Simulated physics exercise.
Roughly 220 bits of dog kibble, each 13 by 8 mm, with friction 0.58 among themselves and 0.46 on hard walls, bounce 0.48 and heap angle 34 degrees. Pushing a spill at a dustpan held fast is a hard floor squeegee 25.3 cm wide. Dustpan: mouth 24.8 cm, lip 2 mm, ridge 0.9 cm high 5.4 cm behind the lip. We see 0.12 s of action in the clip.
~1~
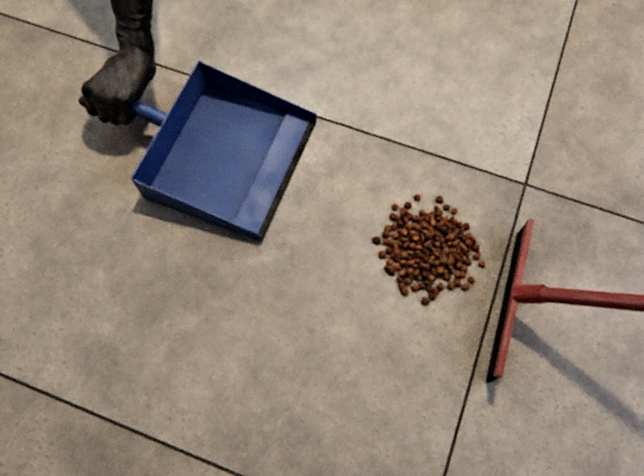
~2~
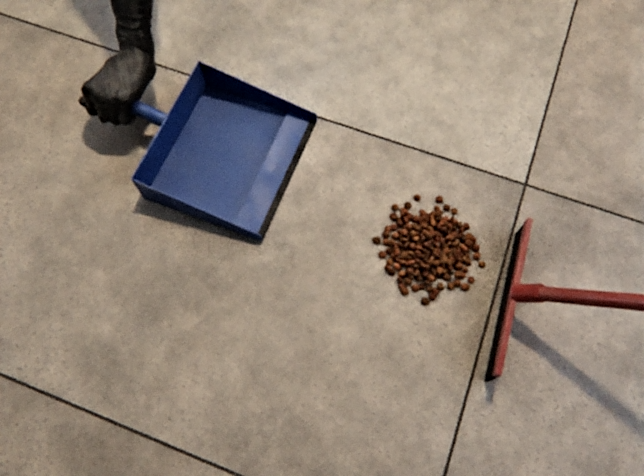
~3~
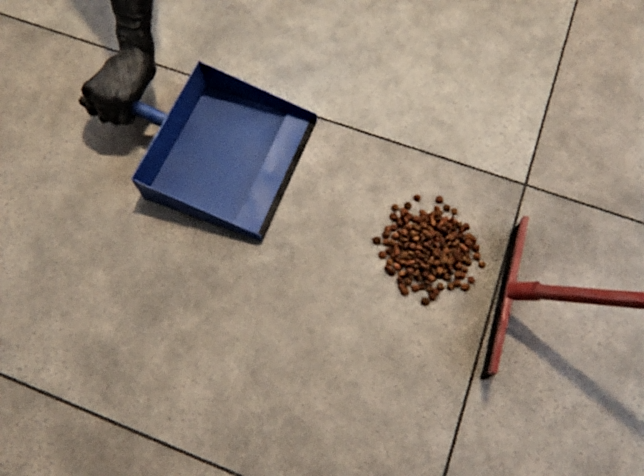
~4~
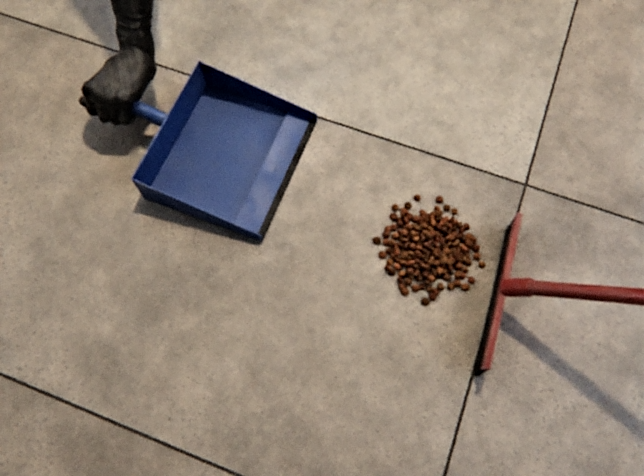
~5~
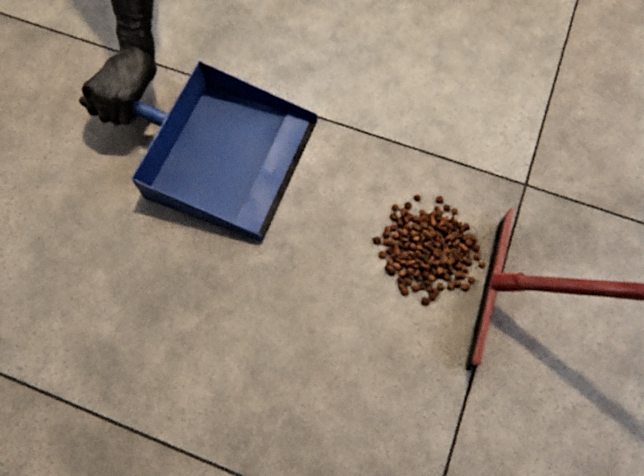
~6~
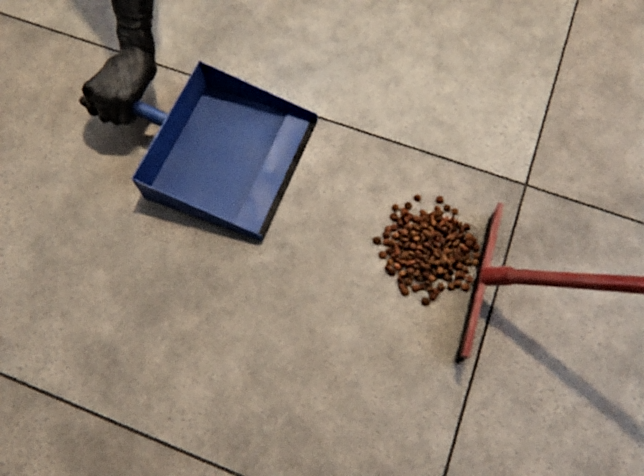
A red squeegee slides left to the edge of a pile of brown kibble.
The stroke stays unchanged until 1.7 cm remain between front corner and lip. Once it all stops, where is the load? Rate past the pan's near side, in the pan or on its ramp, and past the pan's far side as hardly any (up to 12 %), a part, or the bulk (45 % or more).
Near side: Hardly any, pan: The bulk, far side: Hardly any.
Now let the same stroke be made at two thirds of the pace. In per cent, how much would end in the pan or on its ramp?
I'd put it at close to 55 per cent.
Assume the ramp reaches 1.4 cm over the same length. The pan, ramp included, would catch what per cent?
Estimated share: Around 55 in a hundred.
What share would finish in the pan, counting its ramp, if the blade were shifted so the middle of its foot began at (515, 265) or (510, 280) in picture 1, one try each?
Around 45 percent, then around 50 percent.
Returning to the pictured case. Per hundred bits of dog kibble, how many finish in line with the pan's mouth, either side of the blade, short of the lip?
About 30 %.
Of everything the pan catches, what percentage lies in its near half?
Some 50 per cent.
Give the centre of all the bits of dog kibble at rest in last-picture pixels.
Look around (284, 177) in the last picture.
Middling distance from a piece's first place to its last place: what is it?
That distance is close to 28 cm.
Then, 0.23 s after the last picture, middle of the blade 19 cm from the lip; 0 % over the lip, far side 0 %, near side 5 %.
Then, 0.38 s after the last picture, middle of the blade 8 cm from the lip; 0 % over the lip, far side 0 %, near side 5 %.
Then, 0.66 s after the last picture, middle of the blade 2 cm from the lip; 60 % over the lip, far side 0 %, near side 5 %.
In the end, near side 5 %, pan 60 %, far side 0 %, in front of the lip or behind the blade 30 %.
